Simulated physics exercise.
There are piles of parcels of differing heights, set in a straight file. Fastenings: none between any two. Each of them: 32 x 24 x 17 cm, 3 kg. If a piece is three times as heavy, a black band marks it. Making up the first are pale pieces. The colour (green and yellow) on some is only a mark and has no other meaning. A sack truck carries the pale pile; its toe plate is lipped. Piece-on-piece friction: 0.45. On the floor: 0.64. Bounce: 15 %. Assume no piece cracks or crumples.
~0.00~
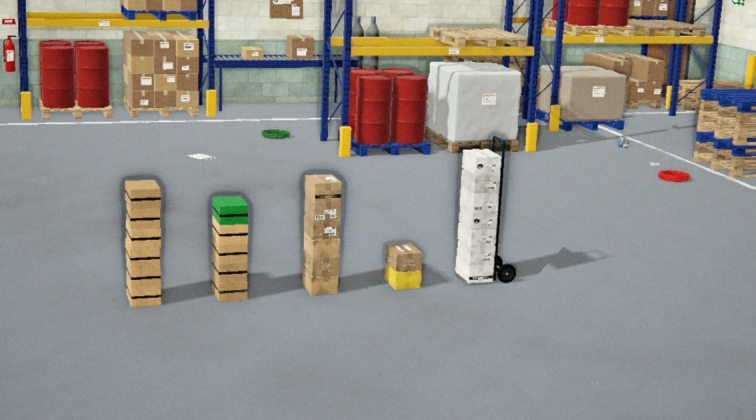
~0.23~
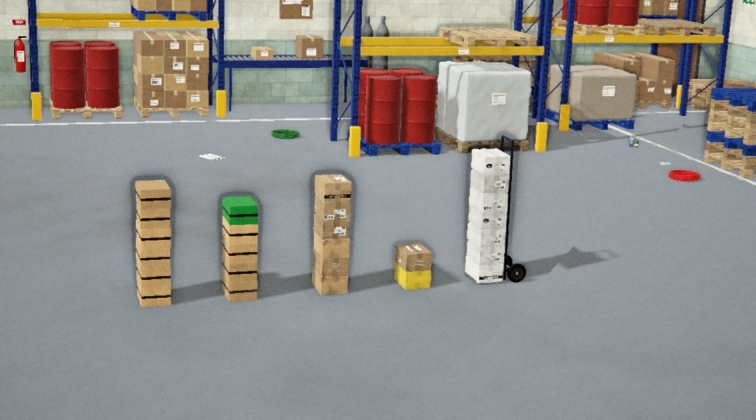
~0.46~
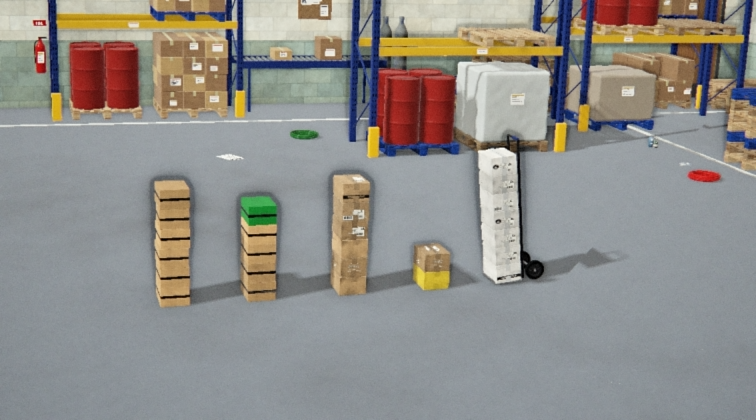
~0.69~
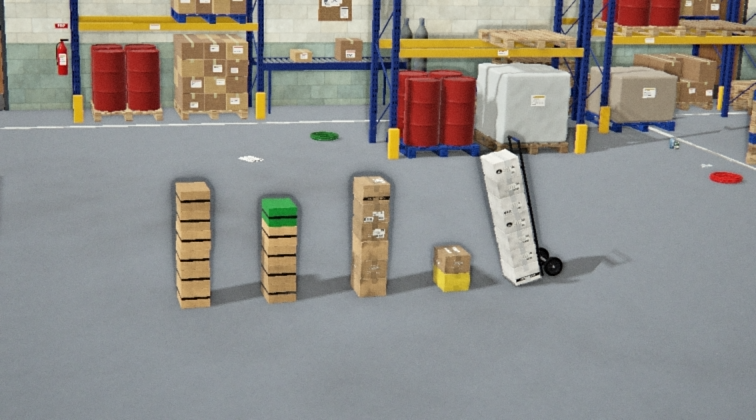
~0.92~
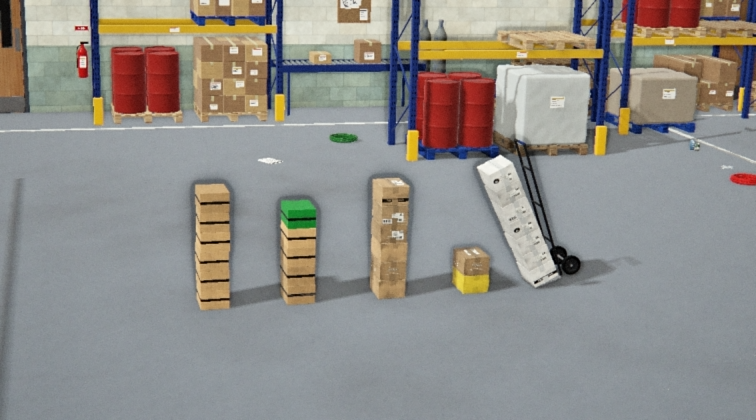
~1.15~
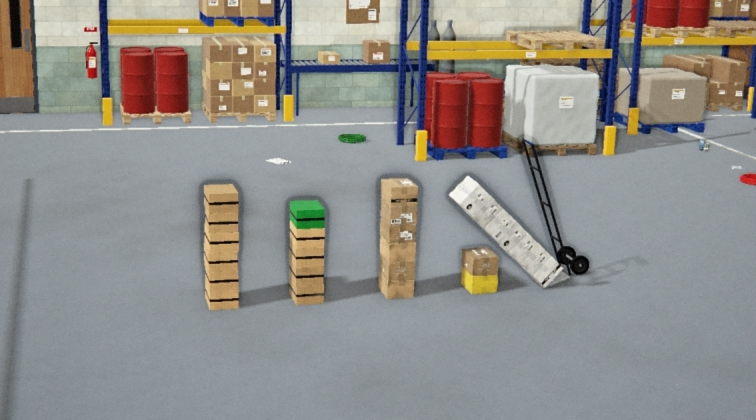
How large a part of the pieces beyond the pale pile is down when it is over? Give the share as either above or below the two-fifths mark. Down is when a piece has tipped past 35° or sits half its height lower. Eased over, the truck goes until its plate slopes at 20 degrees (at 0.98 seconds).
The share is below the two-fifths mark.
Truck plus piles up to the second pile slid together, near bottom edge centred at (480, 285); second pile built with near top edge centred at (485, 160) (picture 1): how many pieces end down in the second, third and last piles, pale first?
Counts down - second: 7; third: 5; last: 0.
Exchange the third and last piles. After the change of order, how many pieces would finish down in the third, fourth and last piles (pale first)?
Down per pile: Third 0, fourth 0, last 0.
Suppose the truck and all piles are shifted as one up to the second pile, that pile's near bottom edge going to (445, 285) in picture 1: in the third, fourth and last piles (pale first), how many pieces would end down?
Pile by pile, third 0, fourth 0, last 0.
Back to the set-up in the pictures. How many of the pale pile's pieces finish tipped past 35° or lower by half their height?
I count 7 of the pale pieces.
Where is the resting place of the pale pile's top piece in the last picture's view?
At about (418, 280).
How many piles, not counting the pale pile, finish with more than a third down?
0 in all.
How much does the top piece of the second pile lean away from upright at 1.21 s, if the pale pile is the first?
The top piece is tilted around 0°.
After 1.21 s, 7 of the pale pile down; none of the 19 other parcels down.
After 1.40 s, 7 of the pale pile down; none of the 19 other parcels down, 3 disturbed.
After 1.60 s, 7 of the pale pile down; none of the 19 other parcels down, 6 disturbed.
At rest (2.3 s), 7 of the pale pile down; none of the 19 other parcels down, 6 disturbed; yellow parcel unmoved; green parcel unmoved. That is 0 per cent. As the last picture would show them, middles, yellow parcel near (479, 279), green parcel near (307, 215).
